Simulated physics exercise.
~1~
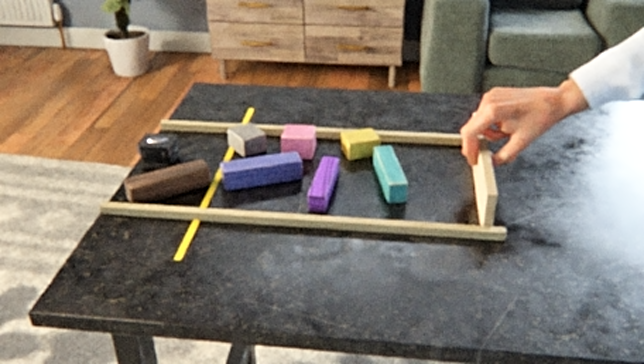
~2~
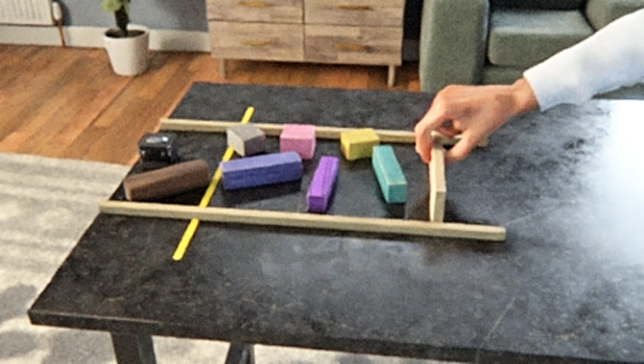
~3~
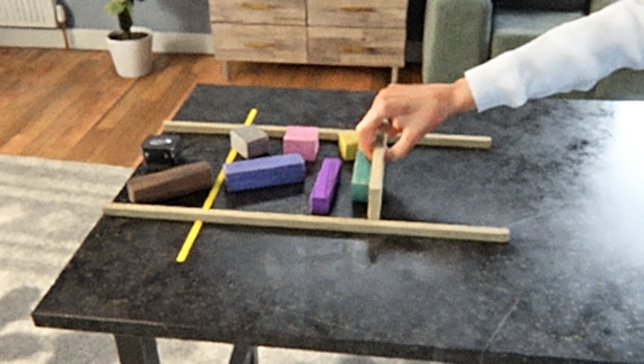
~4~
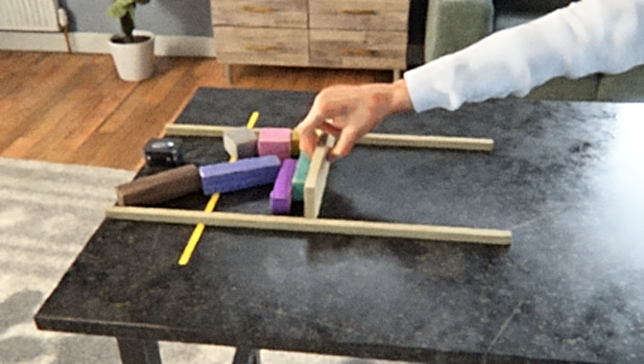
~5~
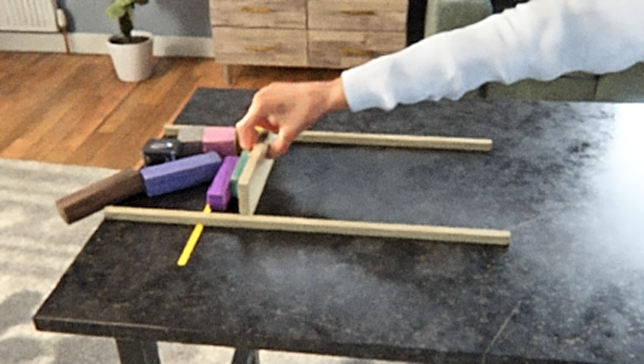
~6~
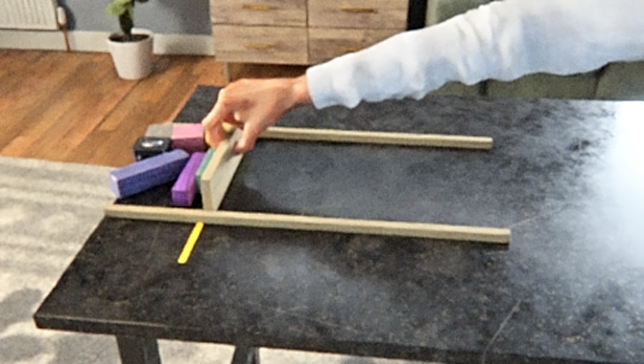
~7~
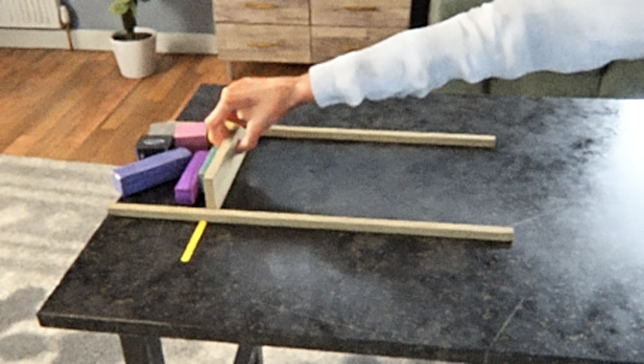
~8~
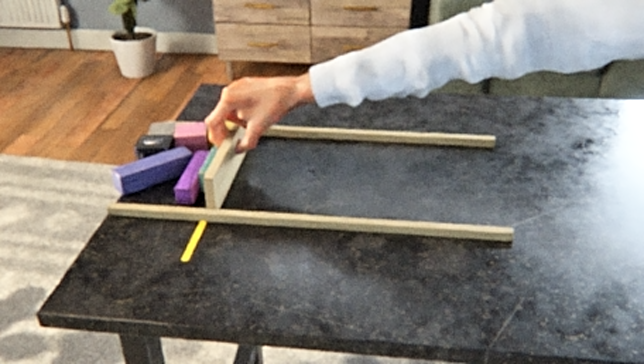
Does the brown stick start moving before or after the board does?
The brown stick starts moving after the board. The hand is already sliding the board left while the stick still lies in place, and the stick only shifts later.
